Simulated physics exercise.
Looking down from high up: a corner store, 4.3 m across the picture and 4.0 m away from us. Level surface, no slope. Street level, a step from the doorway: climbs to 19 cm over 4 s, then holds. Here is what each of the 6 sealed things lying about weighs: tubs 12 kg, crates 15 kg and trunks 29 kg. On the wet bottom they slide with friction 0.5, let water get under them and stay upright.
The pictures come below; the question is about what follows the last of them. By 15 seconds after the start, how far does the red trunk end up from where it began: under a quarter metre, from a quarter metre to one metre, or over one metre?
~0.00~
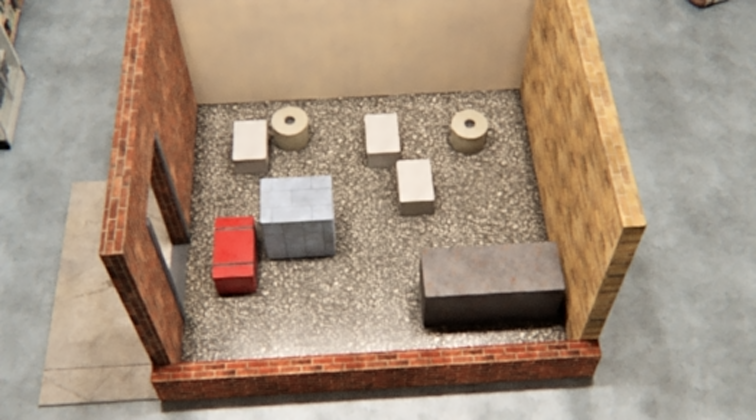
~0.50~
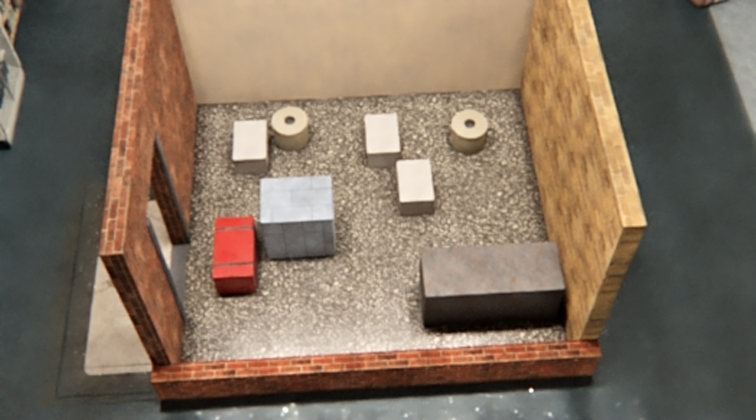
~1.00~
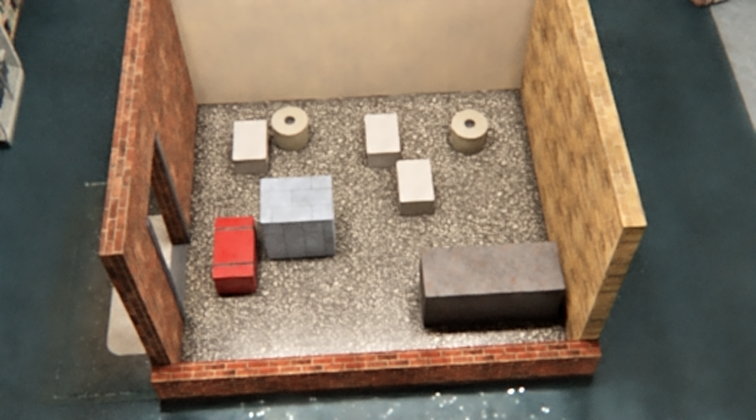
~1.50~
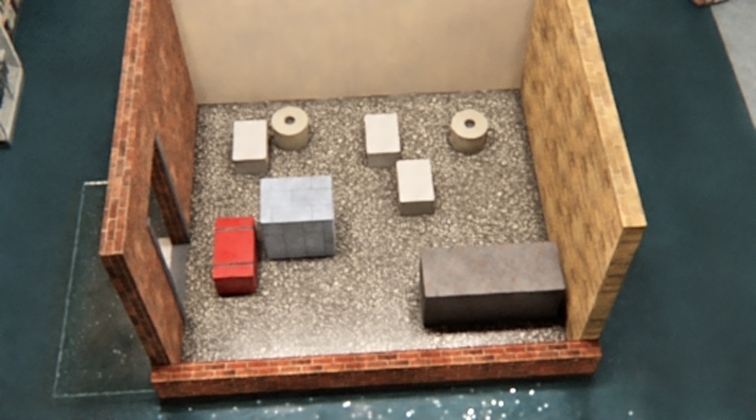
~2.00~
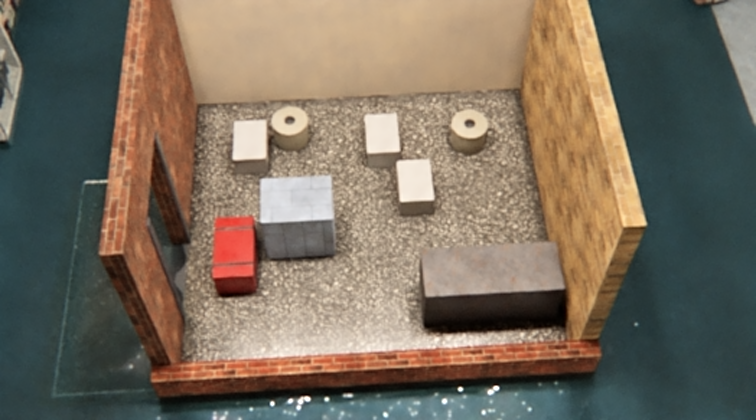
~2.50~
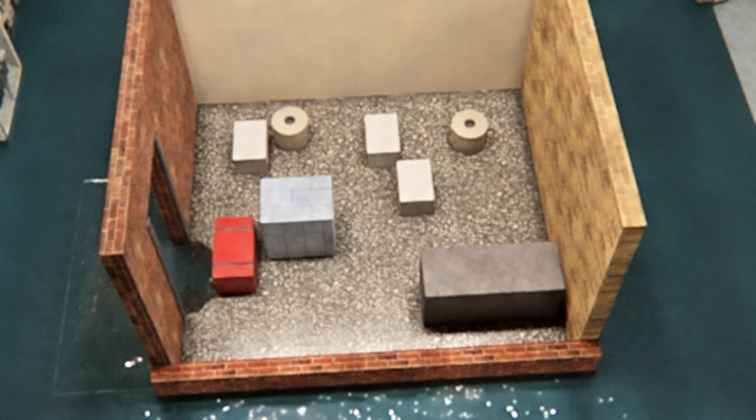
It's going to remain roughly in place.
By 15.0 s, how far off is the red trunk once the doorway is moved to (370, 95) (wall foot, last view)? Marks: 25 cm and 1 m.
Then the red trunk slides a little.
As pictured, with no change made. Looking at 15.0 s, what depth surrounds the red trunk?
Around 7 cm.
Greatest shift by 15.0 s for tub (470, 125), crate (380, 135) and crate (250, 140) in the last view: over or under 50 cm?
Within, within, beyond.
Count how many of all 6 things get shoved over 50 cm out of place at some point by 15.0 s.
3.
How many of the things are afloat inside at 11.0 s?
At that time, 1.
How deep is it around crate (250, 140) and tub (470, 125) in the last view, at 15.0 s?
I'd put it at 8 cm and 8 cm respectively.
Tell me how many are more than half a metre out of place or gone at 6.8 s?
The number comes to 0.
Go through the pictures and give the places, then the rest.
The first picture shows the red trunk at (234, 246), on the bottom; water covers 0.0 m2; 0 of 6 have shifted.
The second picture shows the red trunk at (234, 246) rests on the ground; 0.0 m2 under water; 0 of 6 have shifted.
The third picture shows the red trunk at (234, 246), on the bottom; 0.0 m2 under water; 0 of 6 have shifted.
The fourth picture shows the red trunk at (234, 246), on the bottom; 0.0 m2 under water; 0 of 6 have shifted.
The fifth picture shows the red trunk at (234, 246) rests on the ground; water covers 0.0 m2; 0 of 6 have shifted.
The sixth picture shows the red trunk at (234, 246), on the bottom; water covers 0.3 m2; 0 of 6 have shifted.
After 3.5 s the red trunk is near (238, 246), 0.0 m from its start, aground; 0 afloat.
After 6.8 s the red trunk is near (245, 245), 0.1 m from its start, aground; 0 afloat.
After 11.0 s the red trunk is near (245, 245), 0.1 m from its start, aground; 1 afloat.
After 15.0 s the red trunk is near (245, 245), 0.1 m from its start, aground; 5 afloat.
